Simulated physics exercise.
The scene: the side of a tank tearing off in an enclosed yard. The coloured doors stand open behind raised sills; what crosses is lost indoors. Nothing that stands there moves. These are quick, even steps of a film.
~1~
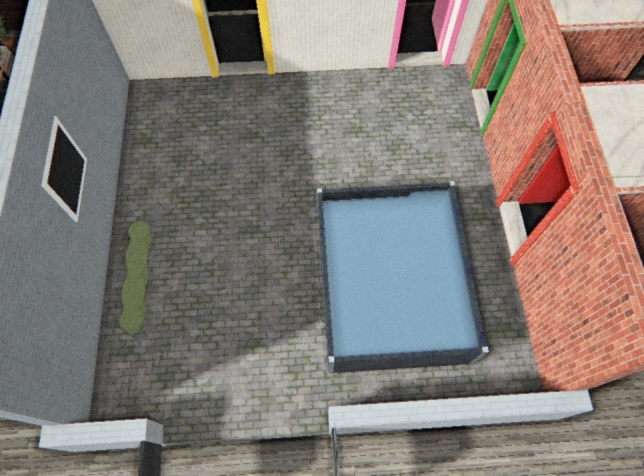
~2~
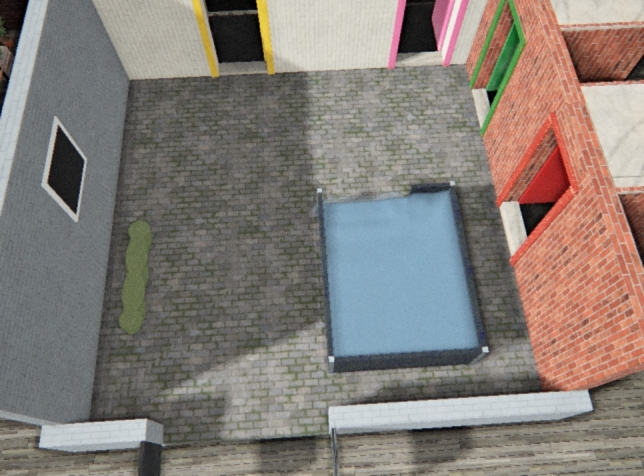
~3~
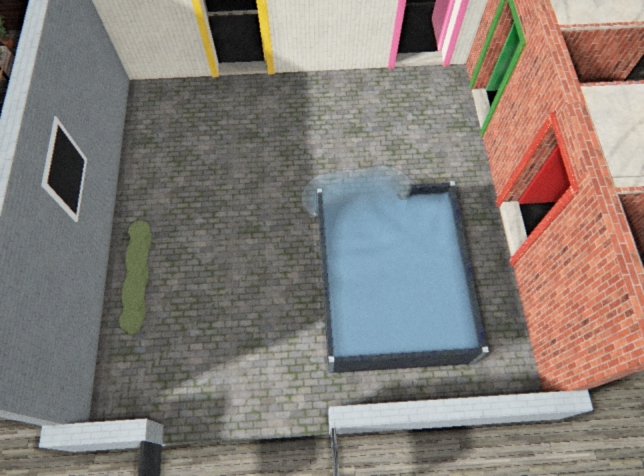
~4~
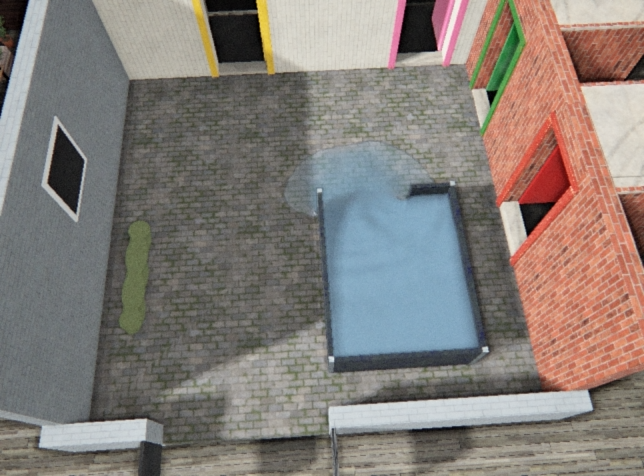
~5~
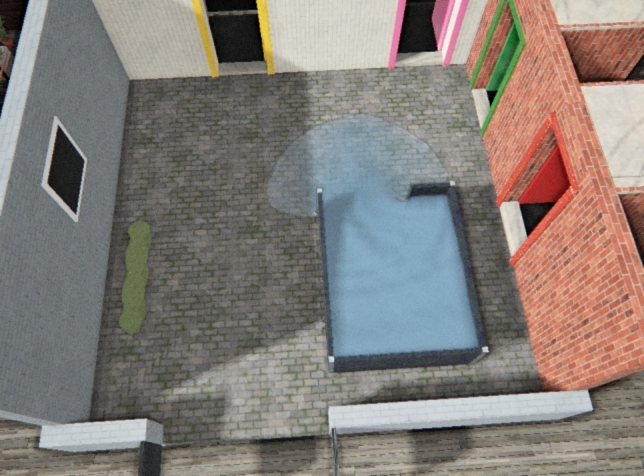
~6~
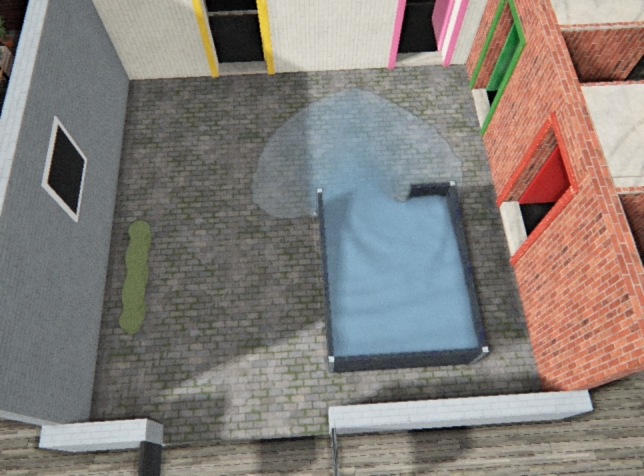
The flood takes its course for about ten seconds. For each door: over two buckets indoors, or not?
One by one: The pink door takes more than that; the yellow door takes more than that; the red door stays under that; the green door takes more than that.
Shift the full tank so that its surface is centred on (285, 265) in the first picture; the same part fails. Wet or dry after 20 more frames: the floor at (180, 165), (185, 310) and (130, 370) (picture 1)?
As listed: Covered, dry, dry.
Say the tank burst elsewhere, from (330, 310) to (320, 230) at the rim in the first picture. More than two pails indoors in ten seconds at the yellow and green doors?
My reading: The yellow door is over, the green door lets more in.
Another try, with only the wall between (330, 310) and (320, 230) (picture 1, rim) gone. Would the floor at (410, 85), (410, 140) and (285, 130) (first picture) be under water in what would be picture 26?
In that order: Clear, dry, not flooded.
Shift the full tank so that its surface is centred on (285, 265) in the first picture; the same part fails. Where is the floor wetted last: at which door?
It is the one in red.
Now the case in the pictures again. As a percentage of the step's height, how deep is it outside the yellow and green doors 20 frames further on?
In turn 240 and 360 per cent.
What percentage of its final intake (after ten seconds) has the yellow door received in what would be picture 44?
Close to 80 %.
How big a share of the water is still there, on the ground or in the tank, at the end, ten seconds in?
Close to 76 %.
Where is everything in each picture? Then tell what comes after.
Still water in the tank at (396, 267), in the first frame.
The front is at a hidden place, out from the gap on the tank's far side, in the second frame.
The front is at (310, 190), out from the gap on the tank's far side, in the third frame.
The front is at (382, 146), out from the gap on the tank's far side, in the fourth frame.
Water pours out on the tank's far side and has run to (367, 118), in the fifth frame.
Water pours out on the tank's far side and has run to (354, 91), in the sixth frame.
A moment on, water covers 35 % of the floor; the pink door under two buckets in, the yellow door wet at the sill, nothing in, the red door not reached, the green door wet at the sill, nothing in.
Next, water covers 40 % of the floor; the pink door over two buckets in, the yellow door over two buckets in, the red door not reached, the green door under two buckets in.
Then, water covers 50 % of the floor; the pink door far over two buckets in, the yellow door far over two buckets in, the red door not reached, the green door over two buckets in.
Later, water covers 85 % of the floor; the pink door far over two buckets in, the yellow door far over two buckets in, the red door wet at the sill, nothing in, the green door far over two buckets in.
In the end, water covers 95 % of the floor; the pink door far over two buckets in, the yellow door far over two buckets in, the red door wet at the sill, nothing in, the green door far over two buckets in.
